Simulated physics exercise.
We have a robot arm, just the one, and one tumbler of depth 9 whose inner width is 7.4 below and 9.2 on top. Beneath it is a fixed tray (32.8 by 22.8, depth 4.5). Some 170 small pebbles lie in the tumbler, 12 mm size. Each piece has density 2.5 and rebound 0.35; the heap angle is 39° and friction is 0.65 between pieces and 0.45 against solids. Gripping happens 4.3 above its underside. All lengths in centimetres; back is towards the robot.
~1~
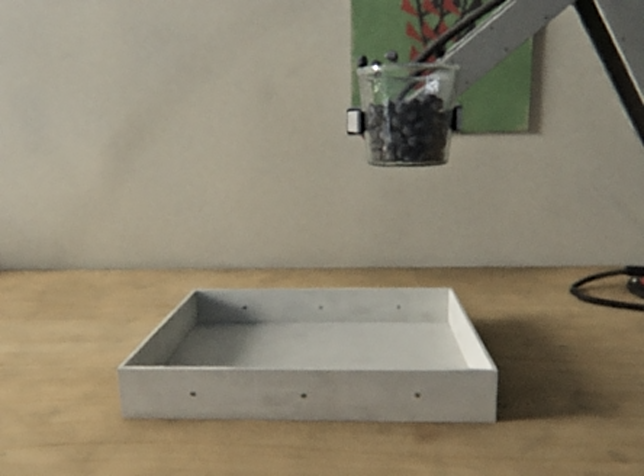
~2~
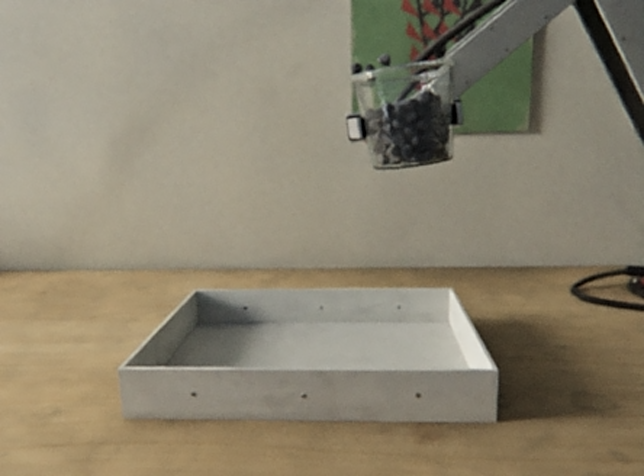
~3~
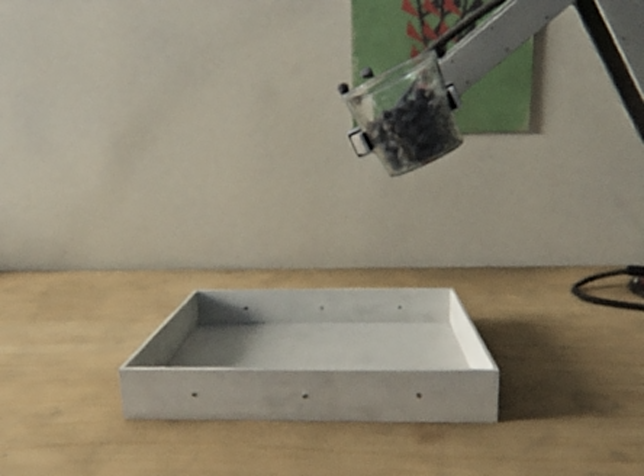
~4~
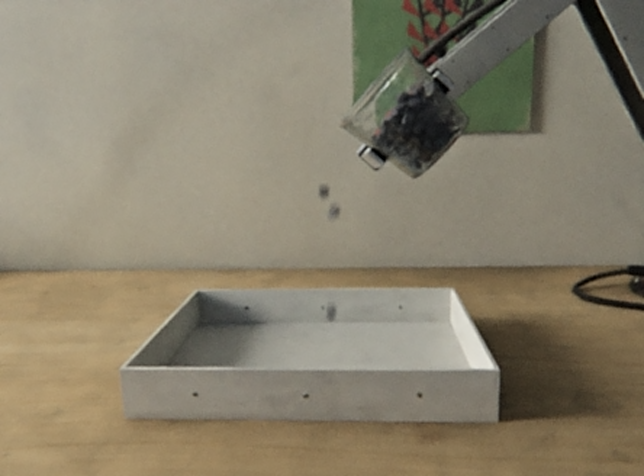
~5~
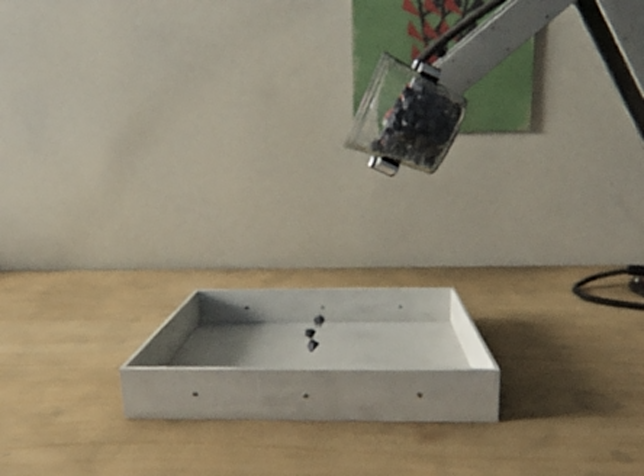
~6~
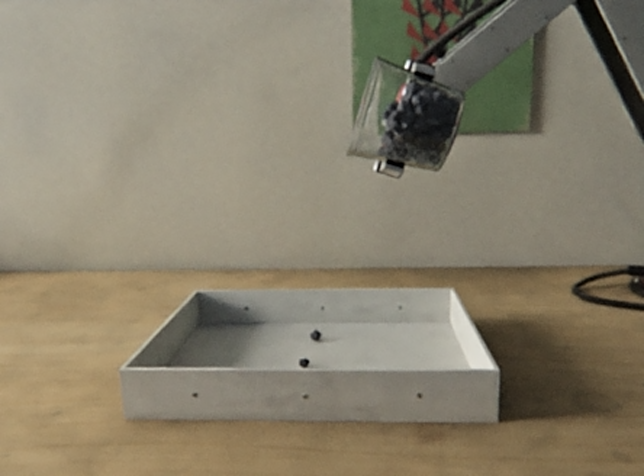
A wooden tabletop against a plain pale wall is seen from the front and slightly above by a still camera. A shallow light-grey tray sits on the table, and above it a grey robot arm reaches from the upper right, before a green picture with red shapes, gripping a clear tumbler of dark pebbles. The arm tilts the tumbler steadily leftward, and a few pebbles drop into the tray and shift apart.
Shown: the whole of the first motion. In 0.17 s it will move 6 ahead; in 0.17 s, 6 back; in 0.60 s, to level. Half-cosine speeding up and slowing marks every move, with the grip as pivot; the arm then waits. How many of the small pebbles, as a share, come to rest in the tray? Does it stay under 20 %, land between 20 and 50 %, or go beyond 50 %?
It lands between 20 and 50 %.
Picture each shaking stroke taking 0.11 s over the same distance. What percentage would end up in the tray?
55 %.
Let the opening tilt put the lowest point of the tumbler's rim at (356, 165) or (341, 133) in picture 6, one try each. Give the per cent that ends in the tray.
The first try gives around 60 percent and the second around 5 percent.
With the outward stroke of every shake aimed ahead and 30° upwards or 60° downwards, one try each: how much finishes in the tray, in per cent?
I'd say close to 40 percent for the first and close to 5 percent for the second.
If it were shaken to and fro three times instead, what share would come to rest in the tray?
About 50 per cent in that case.
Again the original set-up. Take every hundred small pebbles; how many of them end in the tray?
Close to 30 in a hundred.
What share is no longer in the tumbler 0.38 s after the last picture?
Share gone: Around 30 %.
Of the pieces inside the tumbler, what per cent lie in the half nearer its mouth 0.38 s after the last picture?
Something near 45 per cent is there.
Then, 0.38 s later, tilted 71° forward, highest piece 26 above the table; 123 in the tumbler, 15 in the tray, 32 in flight or on a rim.
Then, 0.75 s later, tilted 16° forward, highest piece 30 above the table; 120 in the tumbler, 50 in the tray.
Then, 1.14 s later, level, highest piece 30 above the table; 120 in the tumbler, 50 in the tray.
Then, 2.19 s later, level, highest piece 30 above the table; 120 in the tumbler, 50 in the tray.
At rest, 120 in the tumbler, 50 in the tray. That is 29 % in the tray.
